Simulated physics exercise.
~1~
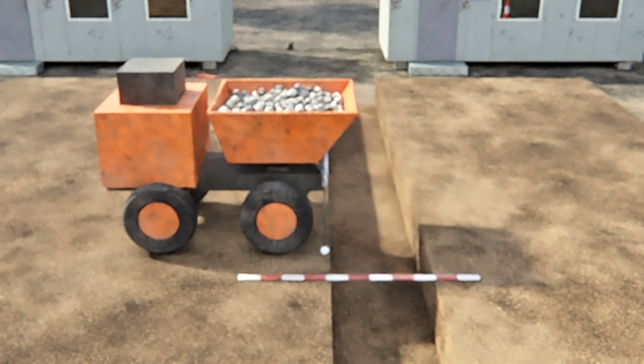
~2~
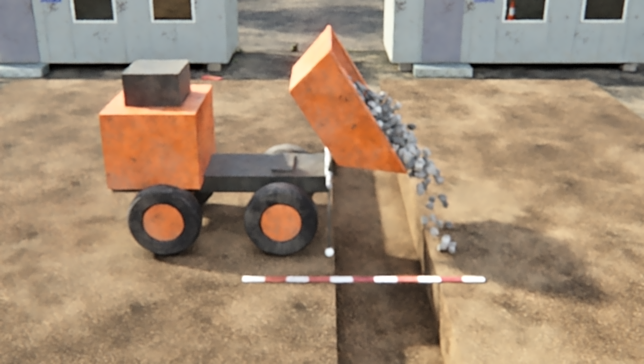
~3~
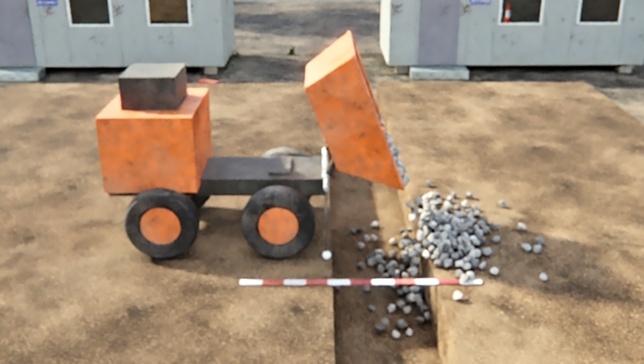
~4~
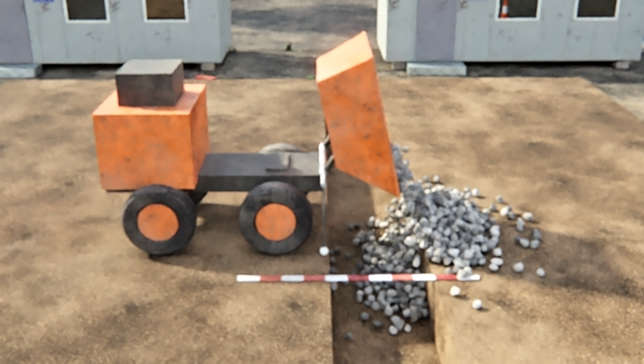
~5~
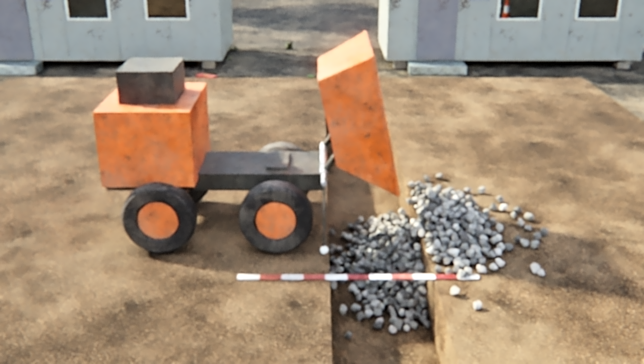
An orange dumper tips its skip and grey stones pour into and beyond the trench.
